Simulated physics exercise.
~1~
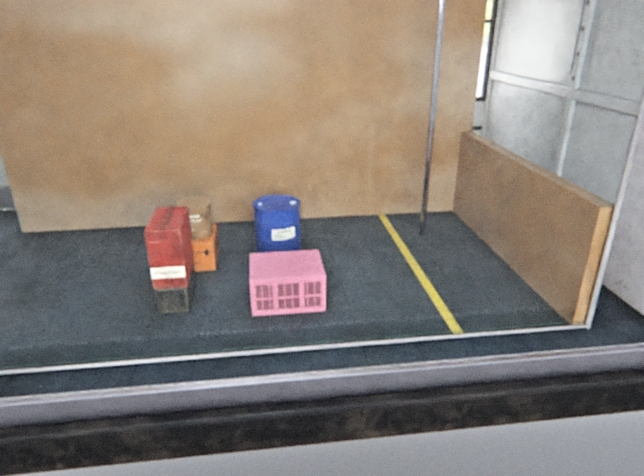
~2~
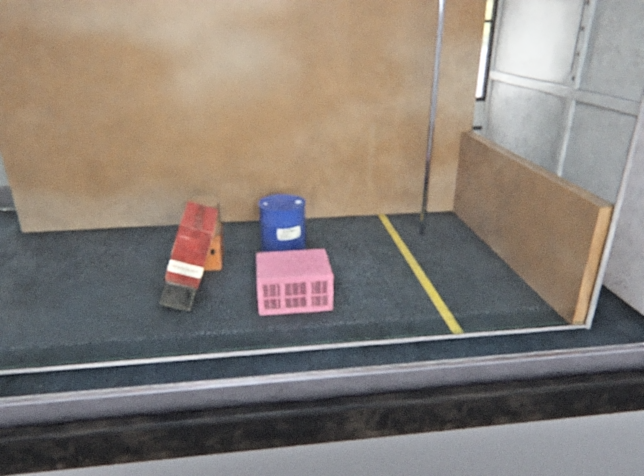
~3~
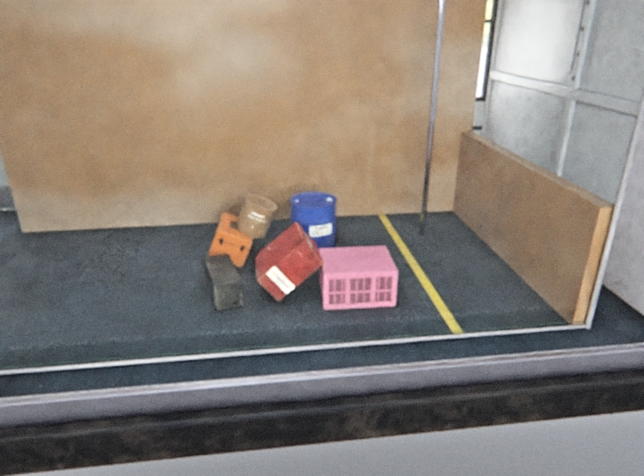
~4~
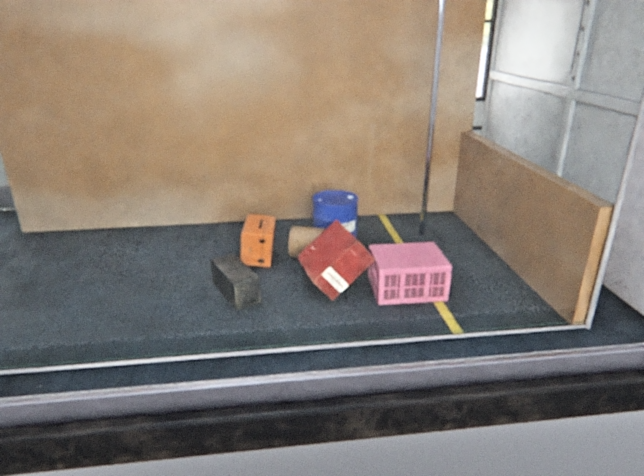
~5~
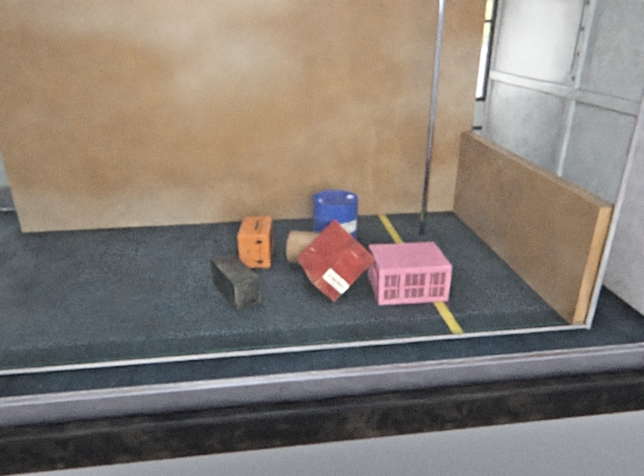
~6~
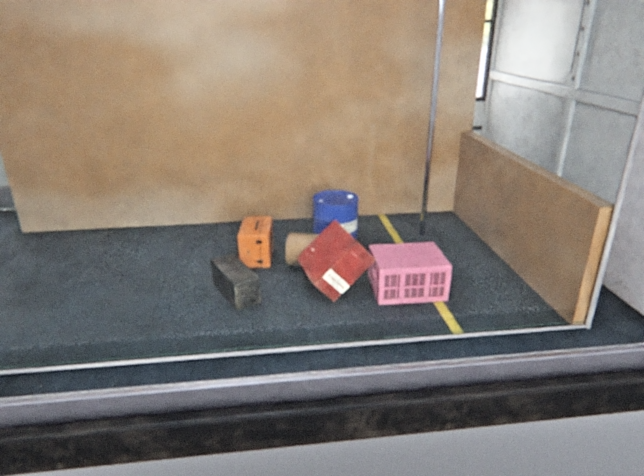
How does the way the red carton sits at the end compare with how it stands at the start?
At the start the red carton stands upright on top of the black toolbox. By the end it has come off and rests leaning at a tilt, farther to the right.
